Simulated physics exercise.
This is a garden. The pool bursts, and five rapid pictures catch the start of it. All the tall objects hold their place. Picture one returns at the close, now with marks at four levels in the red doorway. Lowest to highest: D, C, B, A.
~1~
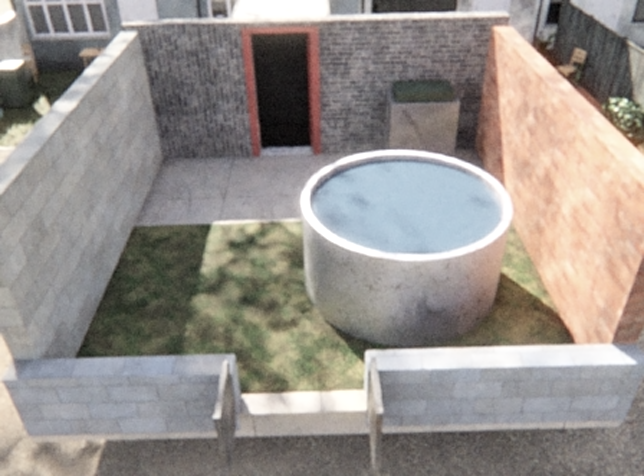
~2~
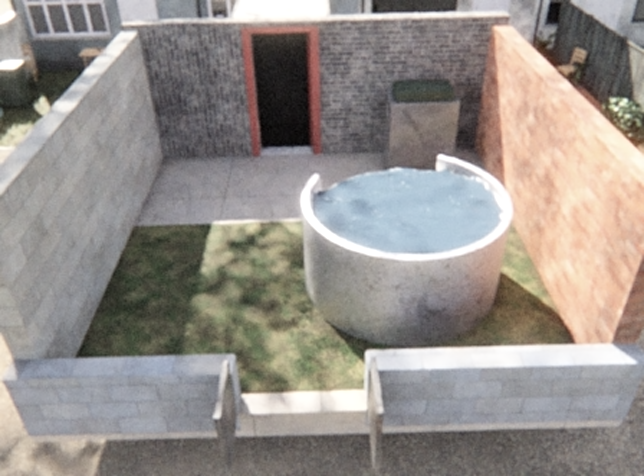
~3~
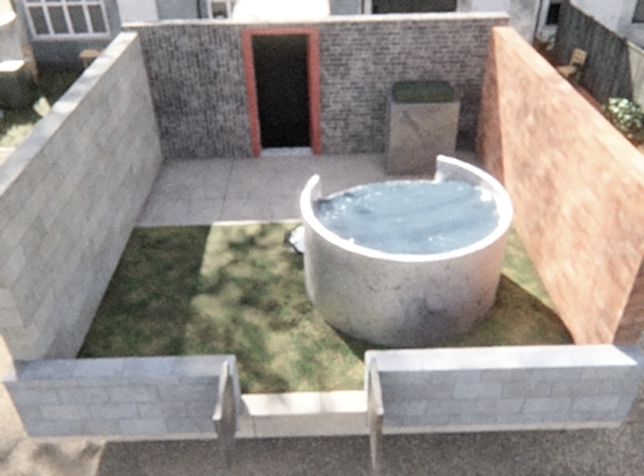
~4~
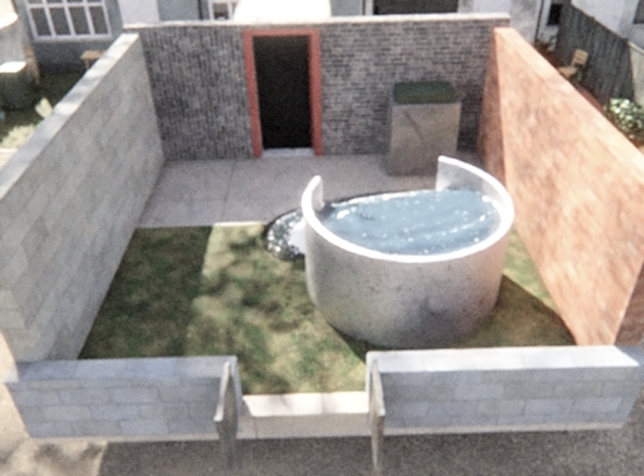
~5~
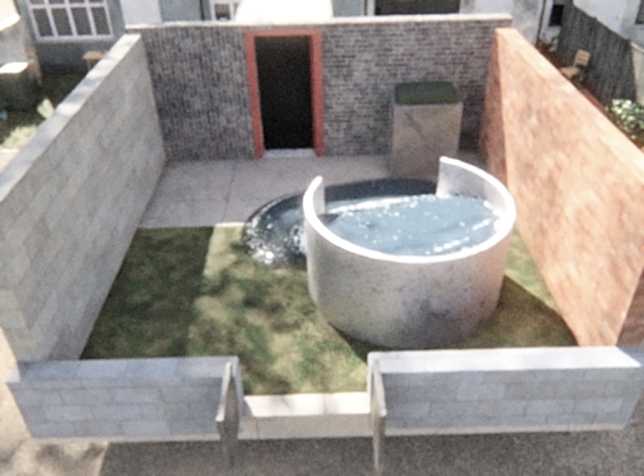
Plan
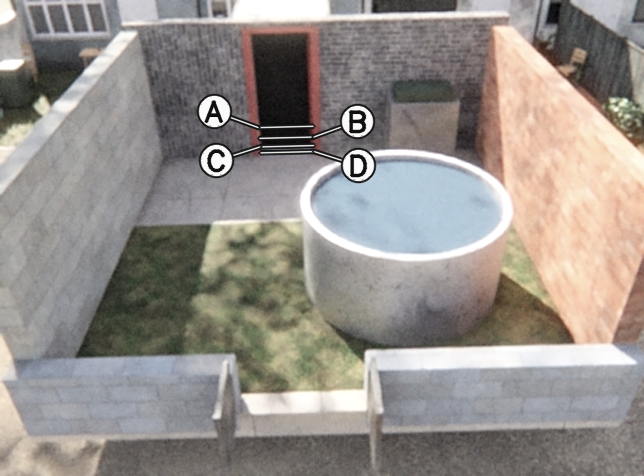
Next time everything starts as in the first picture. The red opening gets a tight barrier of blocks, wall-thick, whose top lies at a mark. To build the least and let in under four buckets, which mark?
It is A.
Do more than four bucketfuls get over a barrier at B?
Yes, it does.
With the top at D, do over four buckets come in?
Yes, that goes wrong.
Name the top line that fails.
The answer is B.
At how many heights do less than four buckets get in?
One of the four.
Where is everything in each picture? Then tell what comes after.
In the first picture, water in the pool at rest, its middle at (405, 204); foot of the red doorway at (287, 155); open gate at (300, 348).
In the second picture, water covers 2 % of the ground, its front hidden from here.
In the third picture, water covers 6 % of the ground, its front hidden from here.
In the fourth picture, 12 % of the ground under water, visible out to (272, 226).
In the fifth picture, 21 % of the ground under water, visible out to (247, 233).
In white, A at (285, 126); B at (286, 137); C at (287, 146); D at (287, 152); from the bottom up D, C, B, A.
If A is chosen, a splash gets over, under a bucket.
If B is chosen, about 9 bucketfuls get in.
If C is chosen, dozens of bucketfuls pour in.
If D is chosen, dozens of bucketfuls pour in.
